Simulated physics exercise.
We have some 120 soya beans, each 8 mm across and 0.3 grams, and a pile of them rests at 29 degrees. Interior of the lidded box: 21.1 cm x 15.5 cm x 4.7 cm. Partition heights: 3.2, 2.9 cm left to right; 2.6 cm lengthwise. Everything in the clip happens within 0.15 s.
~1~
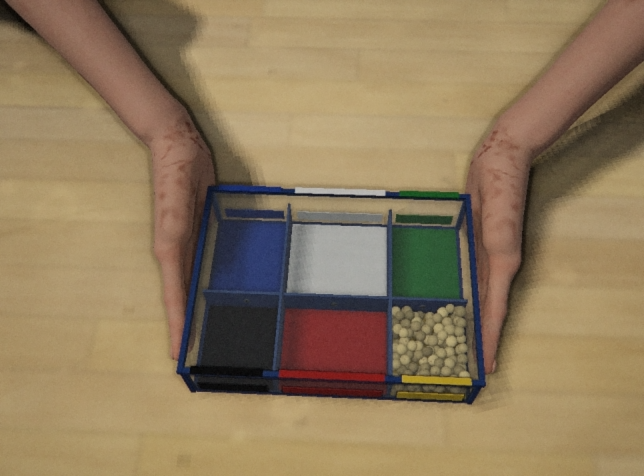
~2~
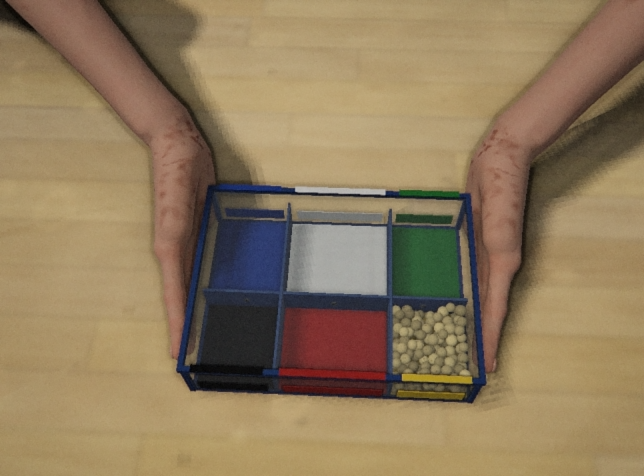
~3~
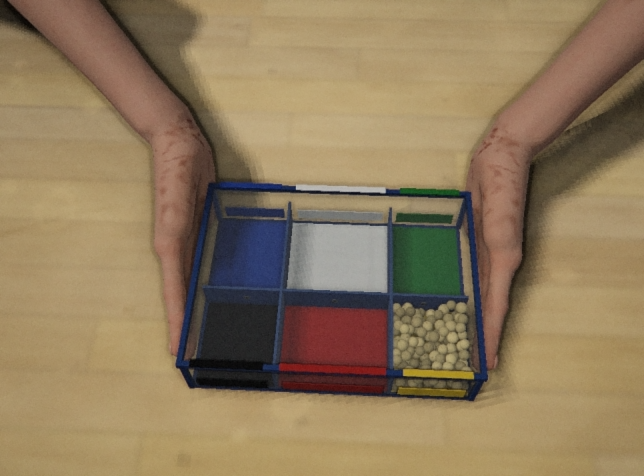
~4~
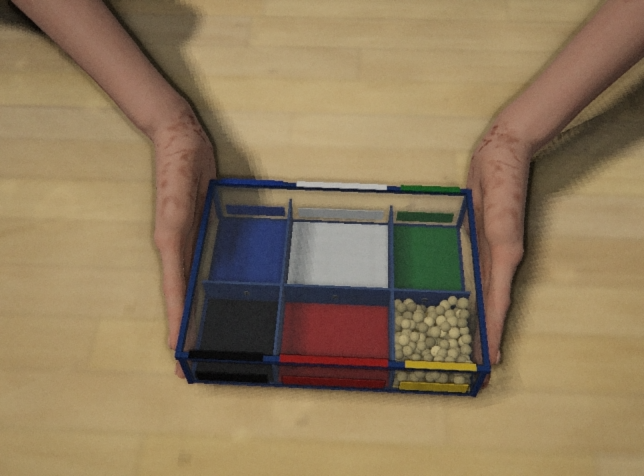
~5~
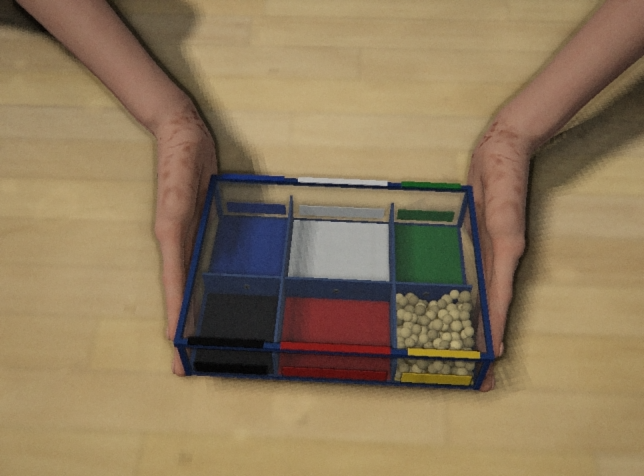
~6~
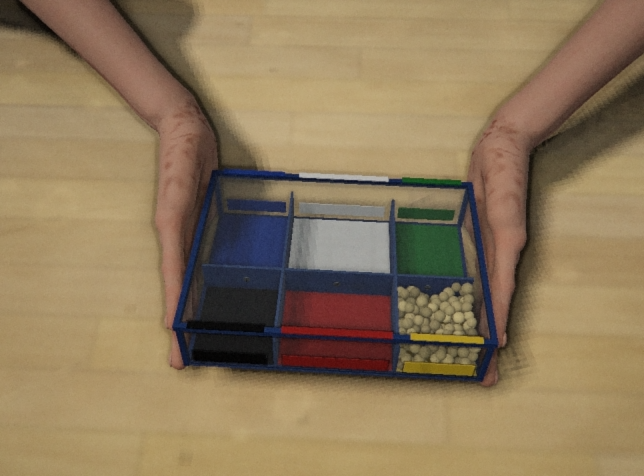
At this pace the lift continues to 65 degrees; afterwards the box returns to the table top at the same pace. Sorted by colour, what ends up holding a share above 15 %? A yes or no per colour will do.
Red: No. Blue: No. Green: Yes. Yellow: Yes. White: No. Black: No.
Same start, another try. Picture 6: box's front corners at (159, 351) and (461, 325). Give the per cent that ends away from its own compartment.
Roughly 50 per cent.
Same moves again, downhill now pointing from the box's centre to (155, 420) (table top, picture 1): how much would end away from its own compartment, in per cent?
About 20 per cent.
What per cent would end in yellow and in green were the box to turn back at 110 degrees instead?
With that change you'd see yellow at 10 % and green at 75 %.
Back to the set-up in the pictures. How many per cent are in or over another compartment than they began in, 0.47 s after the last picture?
5 percent.
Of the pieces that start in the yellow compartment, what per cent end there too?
Share retained: Approx. 70 %.
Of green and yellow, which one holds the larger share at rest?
The yellow one.
Then, 0.47 s after the last picture, tilt 65 degrees; green 5 %, yellow 95 %.
Then, 0.78 s after the last picture, tilt 27 degrees; green 30 %, yellow 70 %.
Then, 1.18 s after the last picture, tilt 0 degrees; green 30 %, yellow 70 %.
In the end, red 0 %, blue 0 %, green 30 %, yellow 70 %, white 0 %, black 0 %.
